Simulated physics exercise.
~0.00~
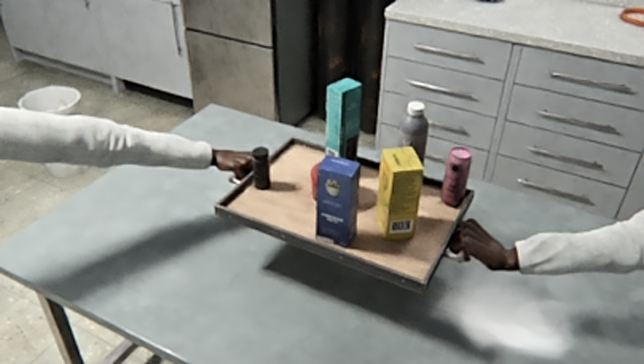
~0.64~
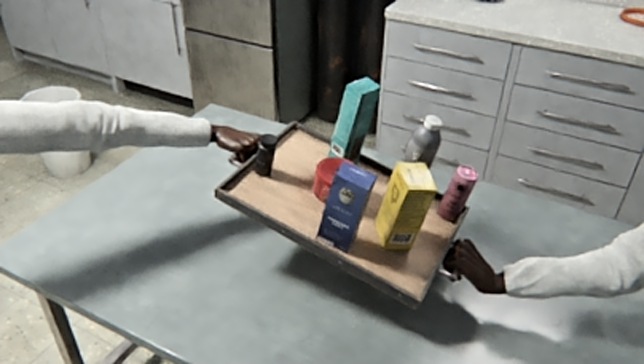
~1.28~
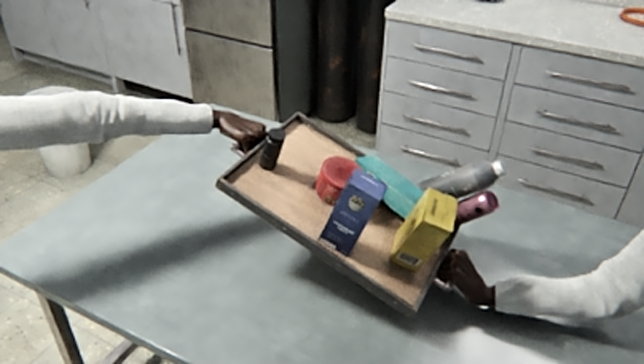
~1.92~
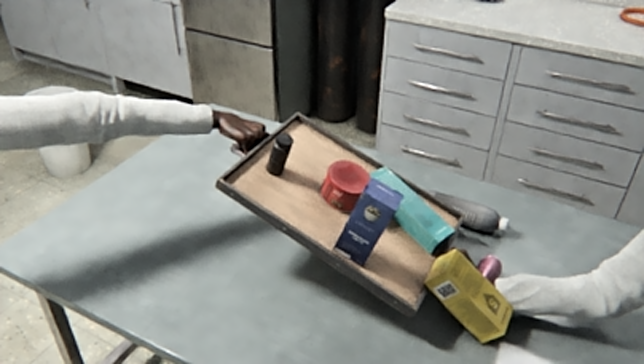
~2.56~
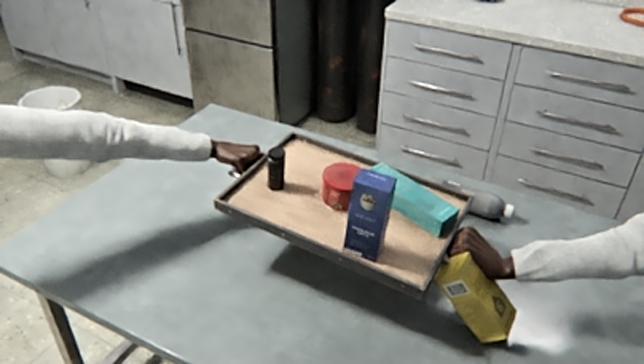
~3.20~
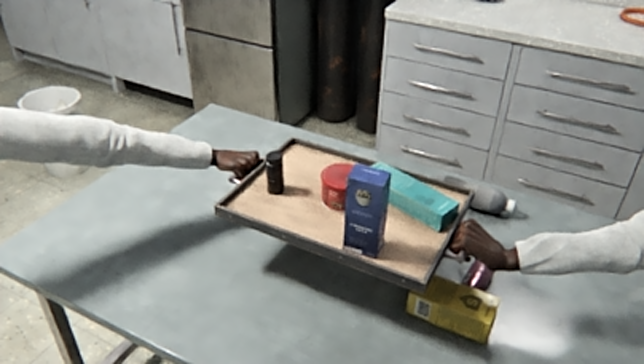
Above a grey table, two hands tipped a loaded tray down to the right and levelled it again, toppling a turquoise carton that stayed aboard while a pink can, grey bottle and yellow carton fell off, leaving the blue carton standing after a slide.
